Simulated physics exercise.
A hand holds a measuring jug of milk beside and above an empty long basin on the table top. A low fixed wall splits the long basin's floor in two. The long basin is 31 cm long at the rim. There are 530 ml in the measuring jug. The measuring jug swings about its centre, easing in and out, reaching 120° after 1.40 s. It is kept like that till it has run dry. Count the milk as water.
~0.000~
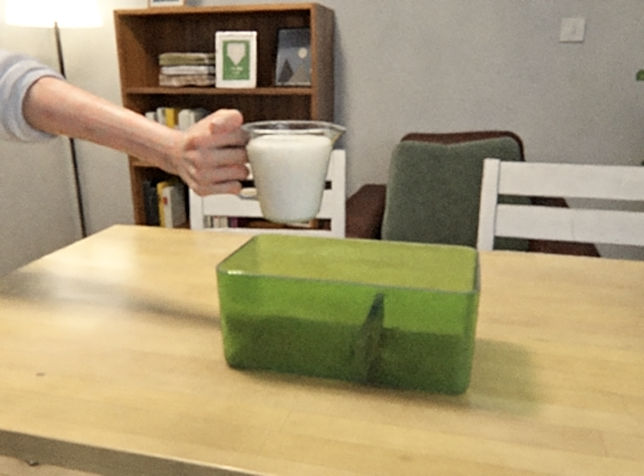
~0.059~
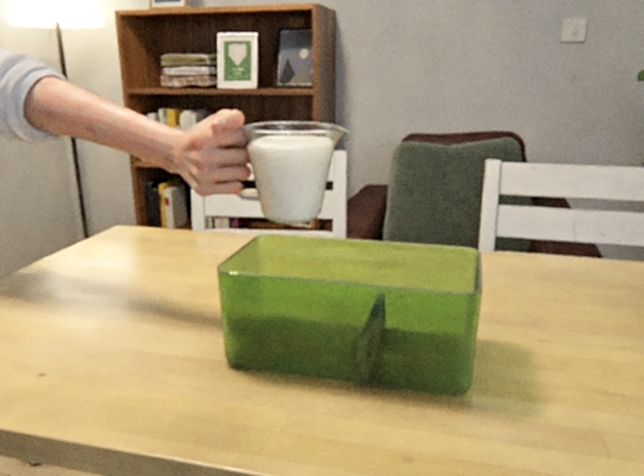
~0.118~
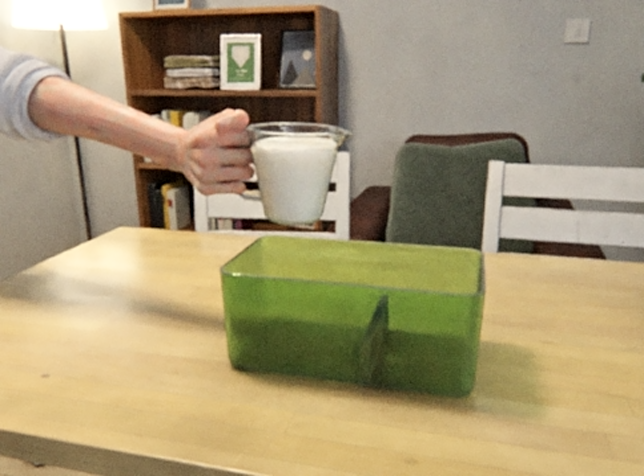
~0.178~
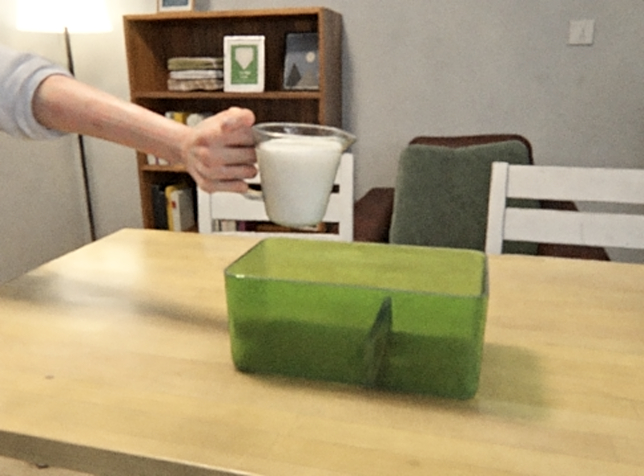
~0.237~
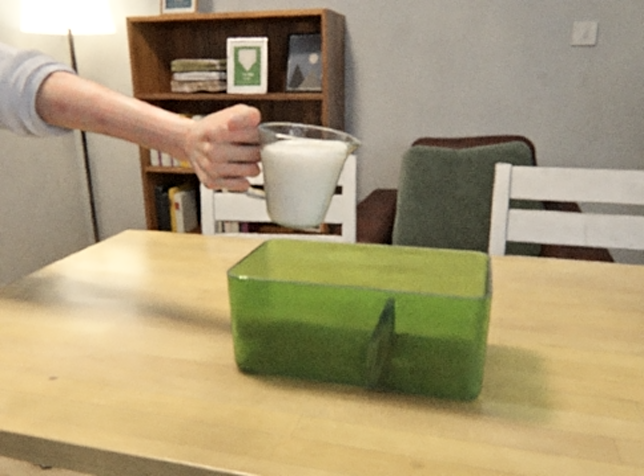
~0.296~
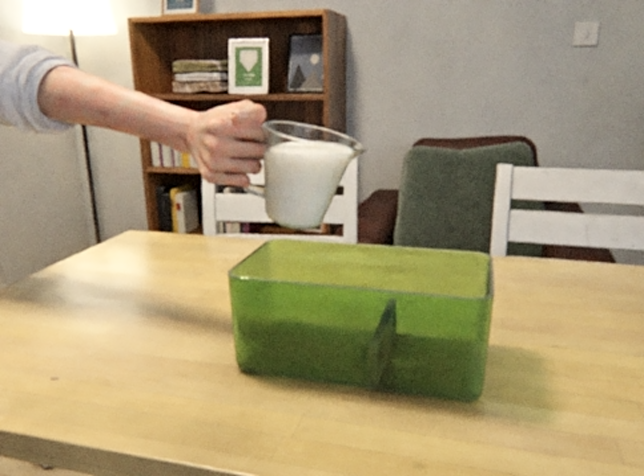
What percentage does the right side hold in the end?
The far part has some 75 per cent.
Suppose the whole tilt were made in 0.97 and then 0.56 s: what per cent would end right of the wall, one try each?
In turn about 60 and 40 per cent.
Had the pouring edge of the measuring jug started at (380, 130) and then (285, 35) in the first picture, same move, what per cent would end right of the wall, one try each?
First 95, then 10 per cent.
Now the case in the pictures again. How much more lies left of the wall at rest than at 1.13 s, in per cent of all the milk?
Some 8 per cent.
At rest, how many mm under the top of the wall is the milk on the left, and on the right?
Some 46 mm on the left and 28 mm on the right.
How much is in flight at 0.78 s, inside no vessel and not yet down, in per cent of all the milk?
Some 18 per cent.
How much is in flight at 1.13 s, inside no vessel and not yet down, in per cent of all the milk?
About 4 per cent.
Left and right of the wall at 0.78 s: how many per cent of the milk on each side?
Left about 0, right about 18.
Then, 0.78 s in, the tilt is 70° and 64 per cent is still to pour, 0 is left of the wall and 19 right of it.
Then, 1.13 s in, the tilt is 109° and 5 per cent is still to pour, 16 is left of the wall and 74 right of it.
Then, 1.50 s in, the tilt is 120° and 0 per cent is still to pour, 24 is left of the wall and 75 right of it.
Then, 1.90 s in, the tilt is 120° and 0 per cent is still to pour, 24 is left of the wall and 75 right of it.
Finally, 24 per cent lies left of the wall, 75 right of it and 1 outside.
